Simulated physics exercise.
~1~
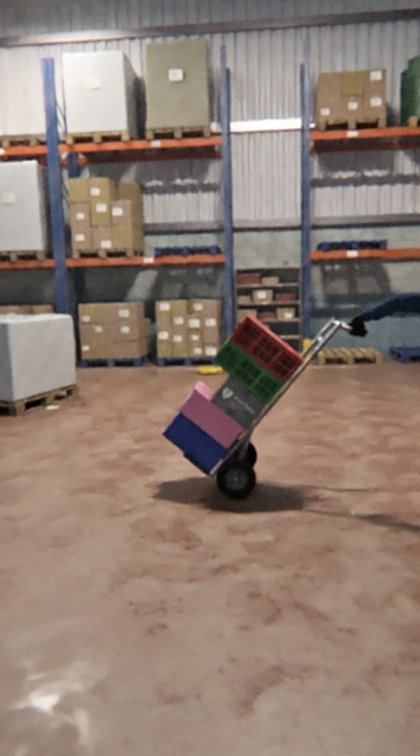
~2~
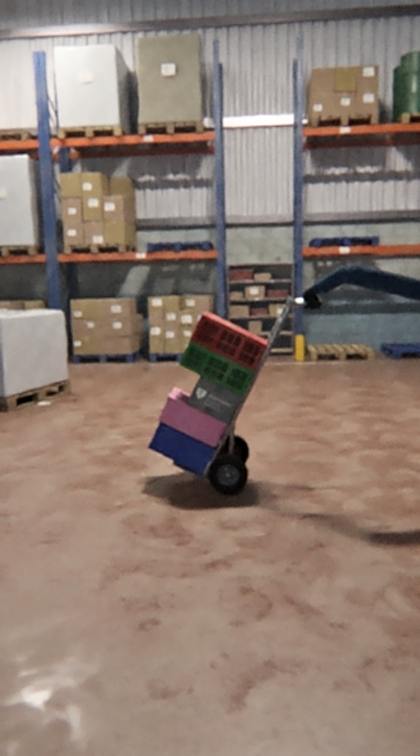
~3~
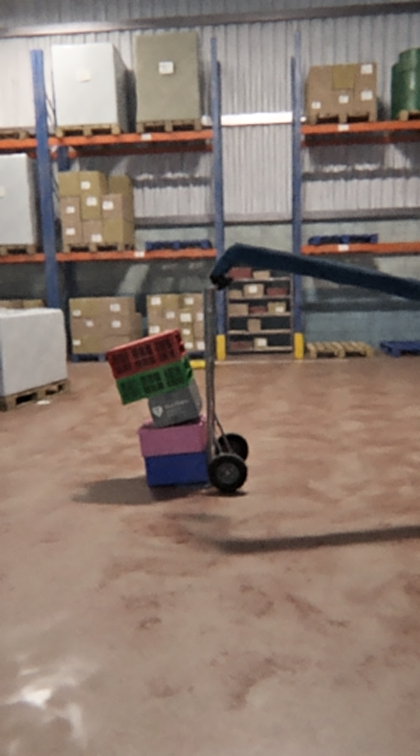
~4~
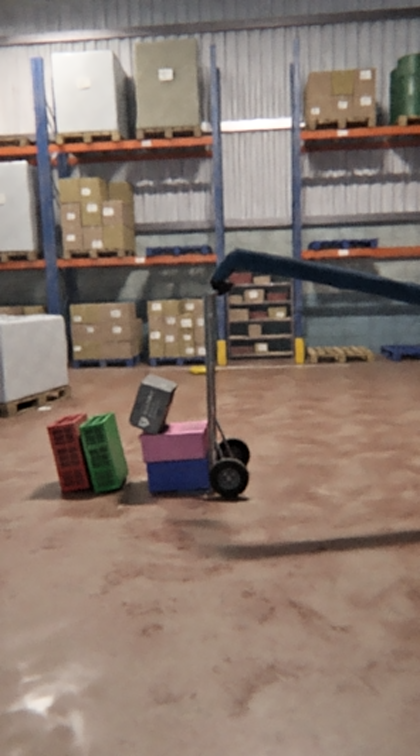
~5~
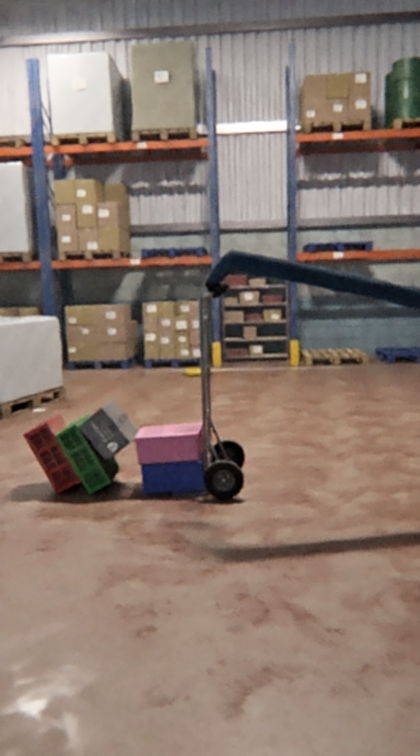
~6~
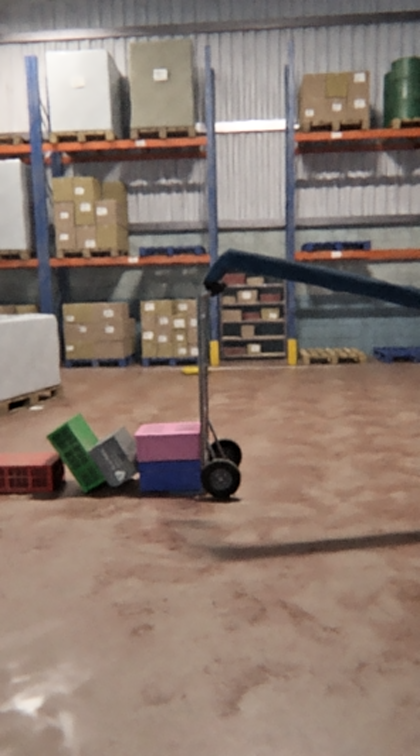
A hand truck swings upright and its red, green and grey top boxes tumble left.
